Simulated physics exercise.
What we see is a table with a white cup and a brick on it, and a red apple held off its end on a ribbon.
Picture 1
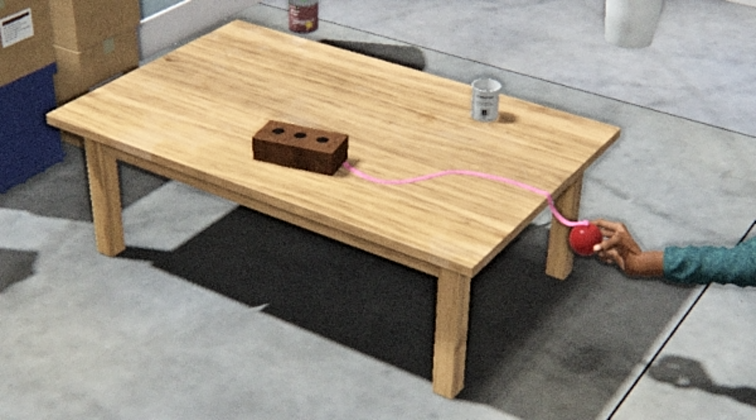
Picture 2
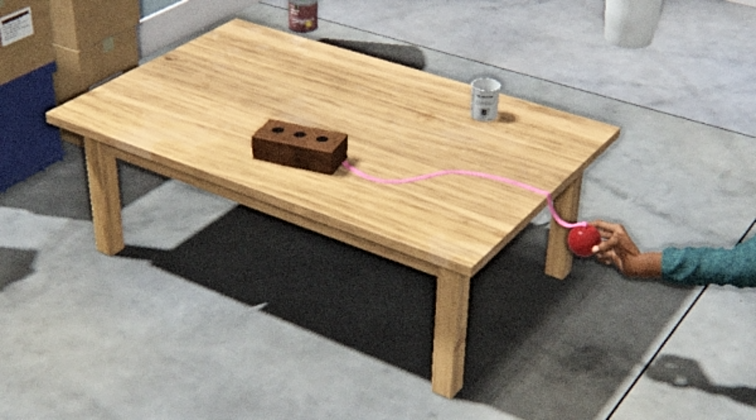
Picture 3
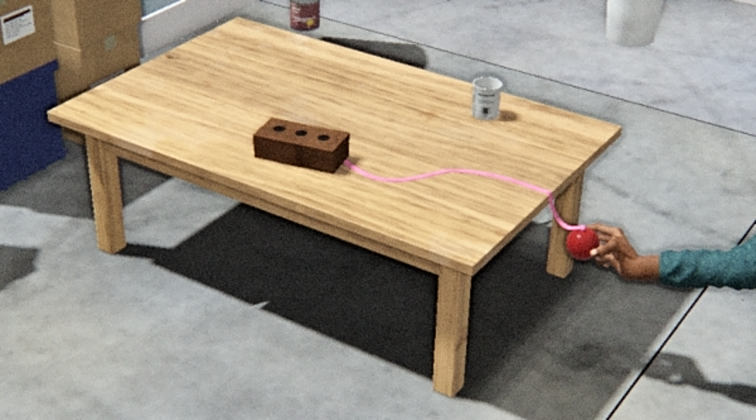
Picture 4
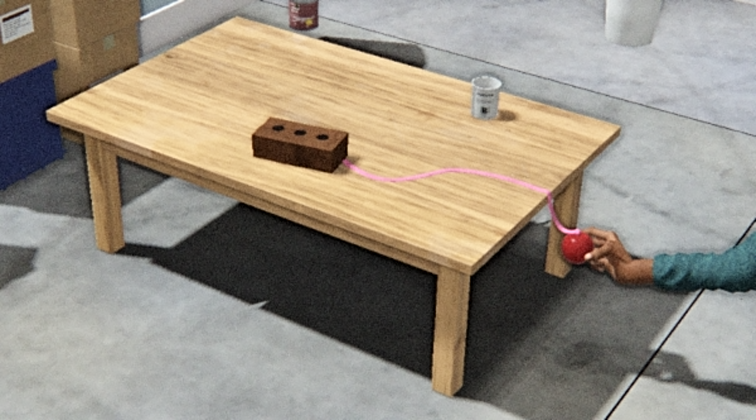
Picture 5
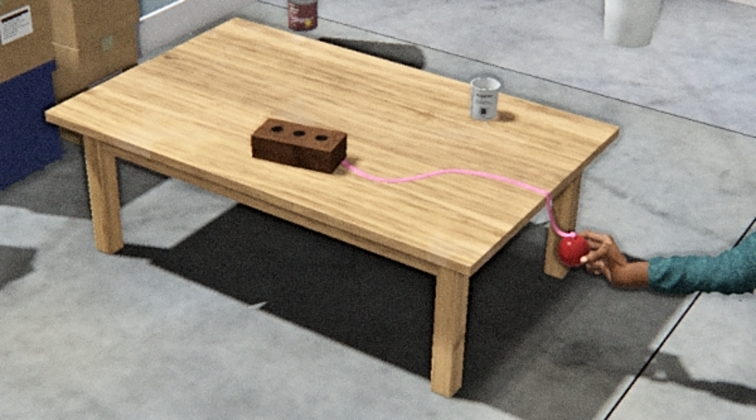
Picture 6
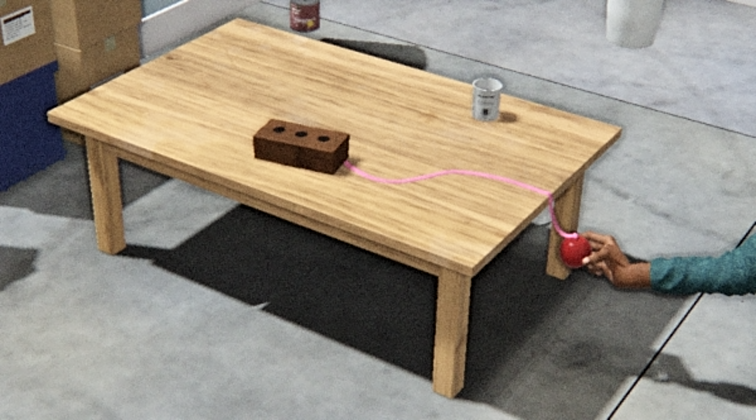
A hand in a teal sleeve reaches in from the right beside a low wooden table on a grey concrete floor, seen from above at an angle. It holds a red ball-like apple just off the table's right end, joined by a slack, curving pink ribbon to a dark brown brick, with a whitish cup behind. The hand lowers the apple slightly, drifting a little left, while the brick and cup stay still.
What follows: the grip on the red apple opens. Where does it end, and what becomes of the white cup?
Outcome: The red apple swings from the edge and the white cup stays on top.
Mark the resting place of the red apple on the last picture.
Its middle is at (533, 308).
Then, 0.82 s past the final frame, apple in the air near (548, 303); brick still; cup still.
Then, 1.74 s past the final frame, apple in the air near (541, 307); brick still; cup still.
When it is over, apple in the air near (533, 308); brick still; cup still. The red apple hangs in the air and the white cup remains where it stands.
